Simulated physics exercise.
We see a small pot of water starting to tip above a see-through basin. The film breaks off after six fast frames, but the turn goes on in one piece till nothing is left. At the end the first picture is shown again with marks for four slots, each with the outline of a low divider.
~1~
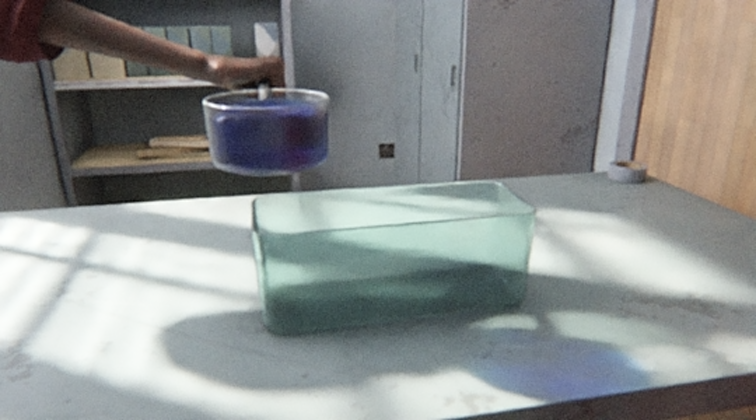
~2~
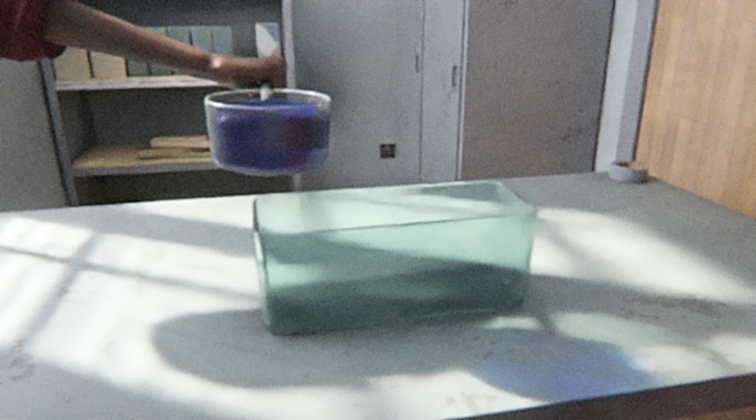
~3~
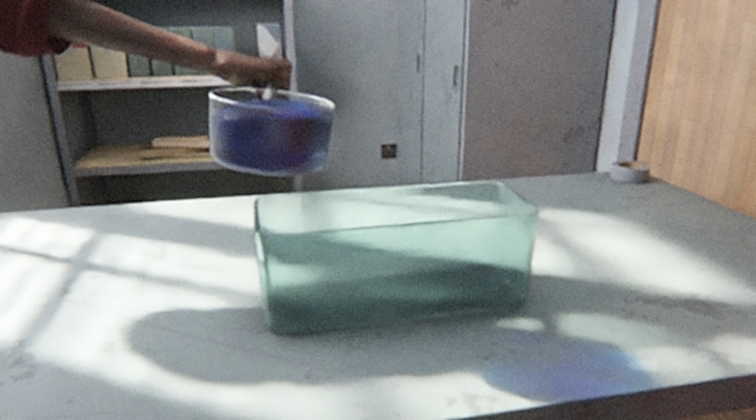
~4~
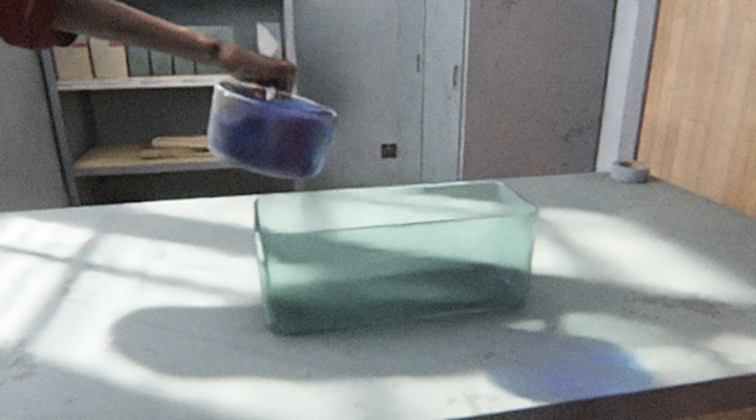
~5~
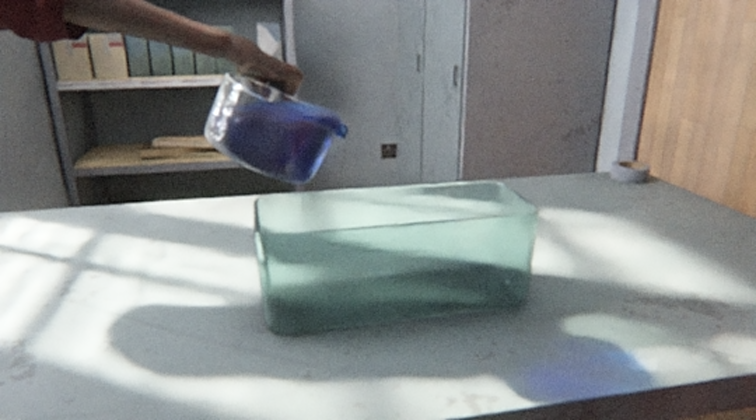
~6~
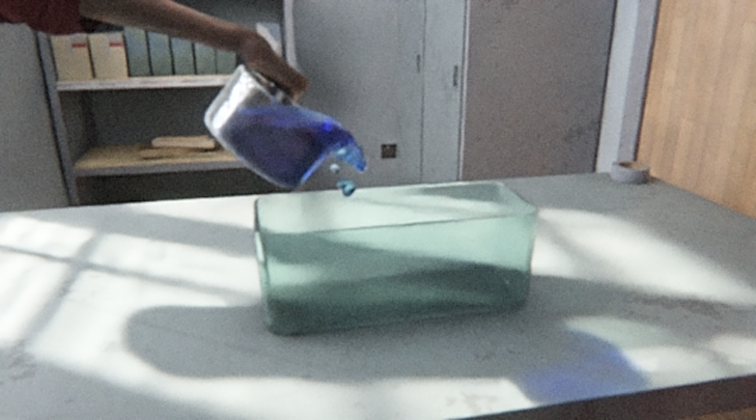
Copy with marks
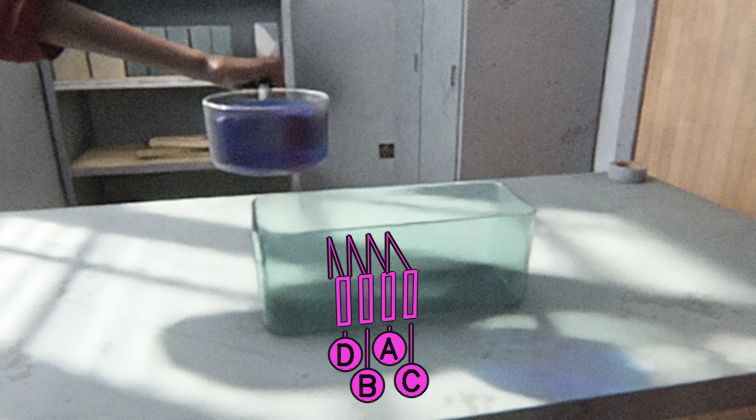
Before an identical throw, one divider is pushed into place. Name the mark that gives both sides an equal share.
A is best.
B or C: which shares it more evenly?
Place B.
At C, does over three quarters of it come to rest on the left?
Yes.
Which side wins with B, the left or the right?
The right side.
In magenta, A at (389, 326); B at (367, 329); C at (411, 324); D at (345, 332).
With A, about 54 % ends left of the wall and 45 % right of it.
With B, about 28 % ends left of the wall and 72 % right of it.
With C, about 88 % ends left of the wall and 9 % right of it; 3 % is lost outside.
With D, about 14 % ends left of the wall and 85 % right of it.
